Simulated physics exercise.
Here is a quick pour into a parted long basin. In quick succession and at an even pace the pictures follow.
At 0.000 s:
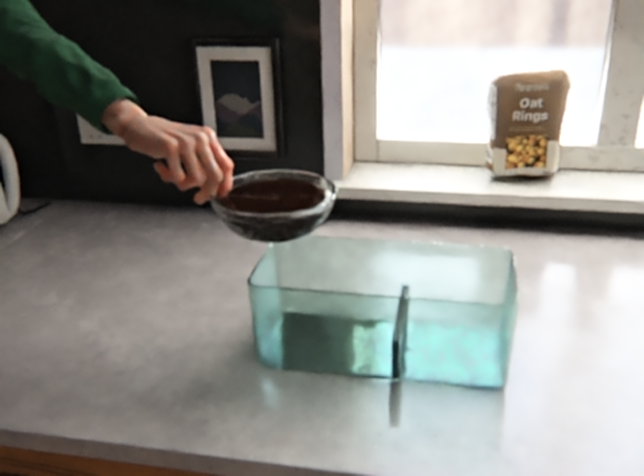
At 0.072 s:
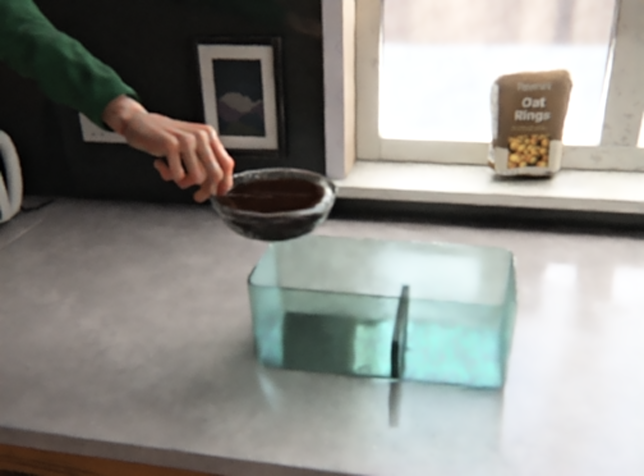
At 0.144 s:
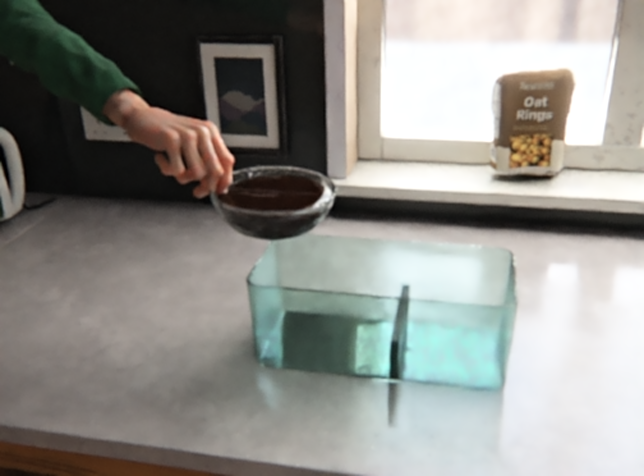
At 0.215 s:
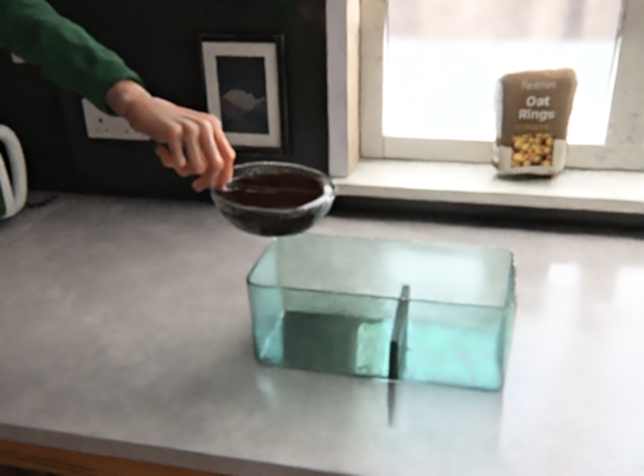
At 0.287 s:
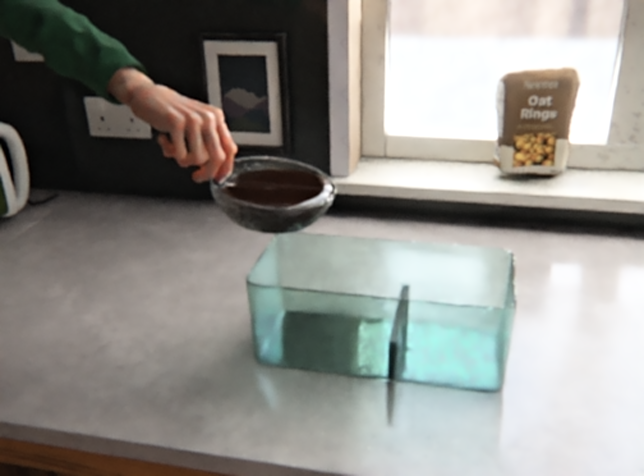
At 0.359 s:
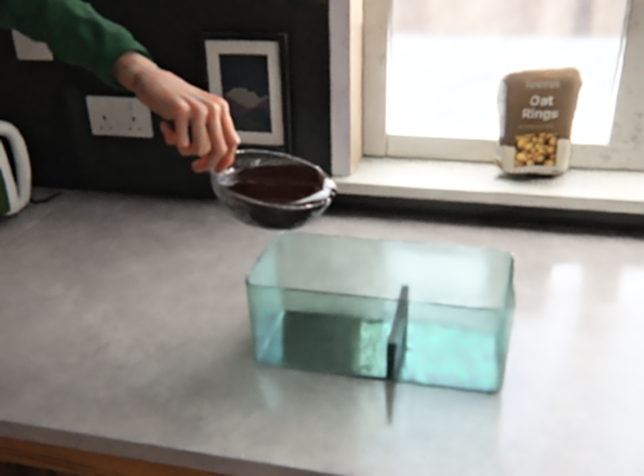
At the start, a hand in a green sleeve holds a glass bowl of dark coffee level above a clear, bluish-green divided basin on a grey counter. The hand then gradually raises the bowl's left side, tilting it gently to the right, and the coffee shifts to the lower right rim.
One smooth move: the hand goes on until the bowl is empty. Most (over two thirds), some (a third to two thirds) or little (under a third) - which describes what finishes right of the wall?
Some.
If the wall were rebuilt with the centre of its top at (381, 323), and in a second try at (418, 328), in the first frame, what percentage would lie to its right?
About 90 % and 30 %.
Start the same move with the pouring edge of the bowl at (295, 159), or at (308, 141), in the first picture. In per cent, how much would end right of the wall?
Roughly 5 per cent, then roughly 40 per cent.
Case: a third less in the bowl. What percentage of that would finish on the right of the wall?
About 45 parts in a hundred, give or take.
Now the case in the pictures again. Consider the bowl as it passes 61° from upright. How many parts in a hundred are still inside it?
Amount still in: Approx. 30 %.
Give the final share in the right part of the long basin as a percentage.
60 % or thereabouts.
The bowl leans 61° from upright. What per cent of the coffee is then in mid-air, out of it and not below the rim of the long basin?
35 %.
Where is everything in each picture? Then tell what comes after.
In the first picture, it leans 0°; its right rim is at (335, 195); the coffee meets the walls at (220, 194) and (332, 200); the long basin's rim runs from (262, 259) to (516, 276); the wall's top is at (401, 312).
In the second picture, it leans 1°; its right rim is at (335, 195); the coffee meets the walls at (220, 193) and (332, 199).
In the third picture, it leans 2°; its right rim is at (334, 195); the coffee meets the walls at (221, 190) and (333, 197).
In the fourth picture, it leans 5°; its right rim is at (334, 195); the coffee meets the walls at (221, 187) and (332, 195).
In the fifth picture, it leans 9°; its right rim is at (334, 196); the coffee meets the walls at (222, 183) and (332, 191).
In the sixth picture, it leans 14°; its right rim is at (333, 196); the coffee meets the walls at (222, 178) and (334, 190); 1 per cent is over the edge.
A moment on, the bowl is tipped part way and 28 per cent is still to pour, 22 is left of the wall and 15 right of it.
Next, the bowl is tipped on its side and 0 per cent is still to pour, 37 is left of the wall and 59 right of it.
Then the bowl is tipped right over and 0 per cent is still to pour, 40 is left of the wall and 59 right of it.
Later the bowl is tipped right over and 0 per cent is still to pour, 40 is left of the wall and 59 right of it.
At rest 40 per cent lies left of the wall, 60 right of it and 1 outside.
